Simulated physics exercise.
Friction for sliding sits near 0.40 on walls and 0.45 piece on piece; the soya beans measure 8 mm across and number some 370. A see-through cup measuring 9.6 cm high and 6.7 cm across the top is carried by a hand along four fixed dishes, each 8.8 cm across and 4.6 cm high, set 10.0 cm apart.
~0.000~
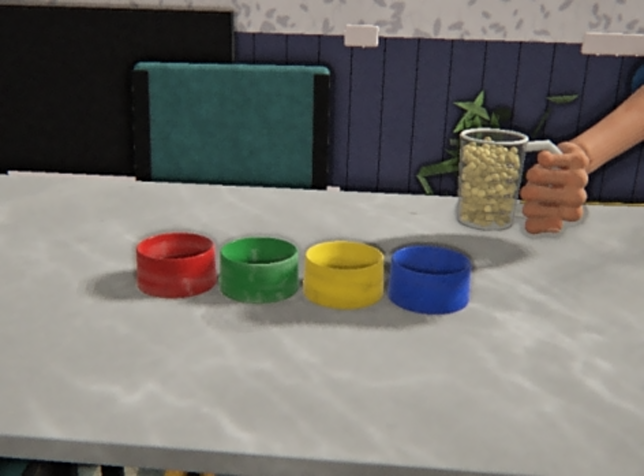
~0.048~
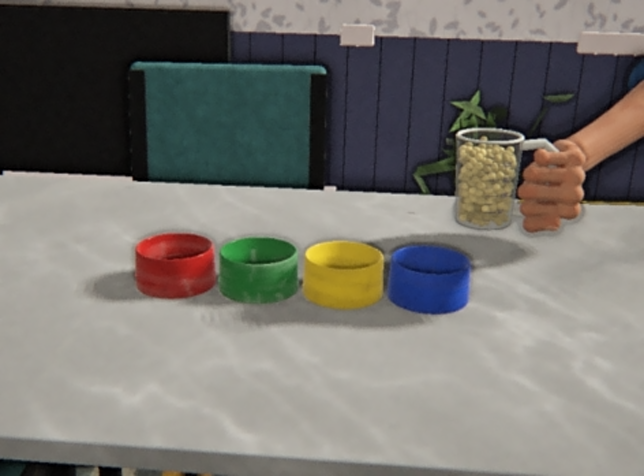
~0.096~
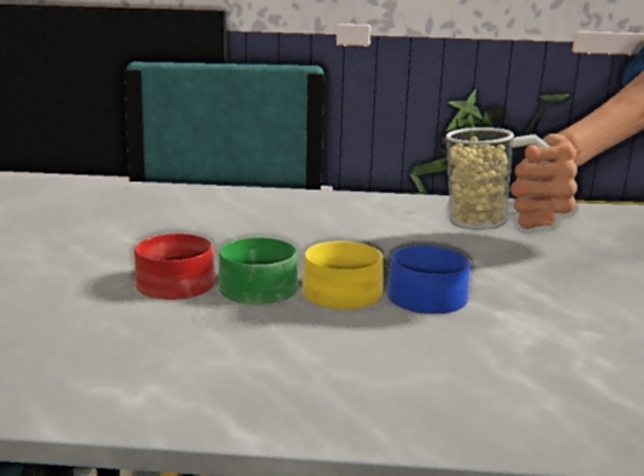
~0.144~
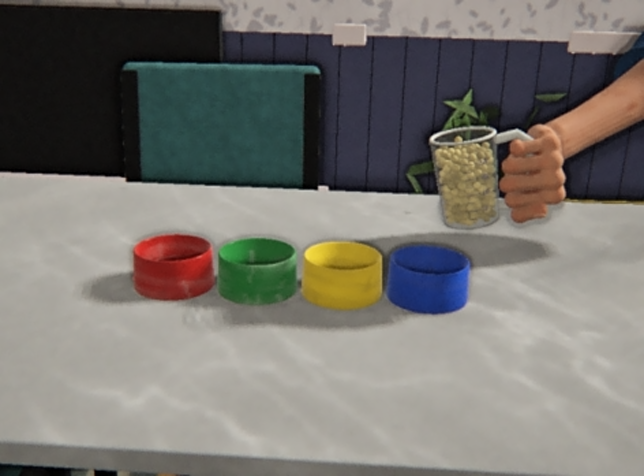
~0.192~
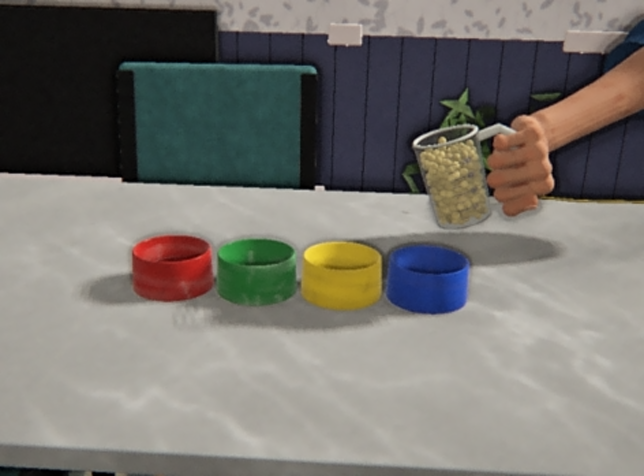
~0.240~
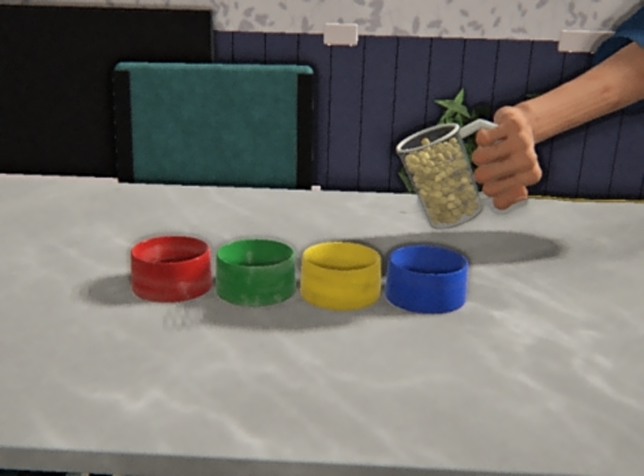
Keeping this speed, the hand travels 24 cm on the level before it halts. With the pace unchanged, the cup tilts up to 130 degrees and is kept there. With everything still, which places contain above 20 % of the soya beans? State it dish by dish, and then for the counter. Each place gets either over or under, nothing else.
My prediction: Red: It should take in more than a fifth. Blue: It should take in a fifth at the most. Green: It should take in more than a fifth. Yellow: It should take in a fifth at the most. Counter: It should take in more than a fifth.
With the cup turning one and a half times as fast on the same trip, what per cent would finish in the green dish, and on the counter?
In that case you'd see green at 80 and the counter at 10.
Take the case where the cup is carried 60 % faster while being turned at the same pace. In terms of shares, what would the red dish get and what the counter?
Red: 30; counter: 30.
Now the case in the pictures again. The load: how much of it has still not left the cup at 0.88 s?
Some 80 per cent.
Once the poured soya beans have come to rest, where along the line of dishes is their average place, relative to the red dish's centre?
4 cm or so, rightwards.
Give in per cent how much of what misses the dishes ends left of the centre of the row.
About 100 %.
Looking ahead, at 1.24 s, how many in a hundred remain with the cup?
Somewhere near 0 per cent.
Then, at 0.62 s, tilt 75 degrees; cup holds 100 %.
After 0.88 s, tilt 110 degrees; cup holds 80 %, green 15 %.
Then, at 1.24 s, tilt 130 degrees; cup holds 0 %, red 30 %, green 35 %.
At rest (2.2 s), red 30 %, blue 0 %, green 35 %, yellow 0 %, counter 35 %.
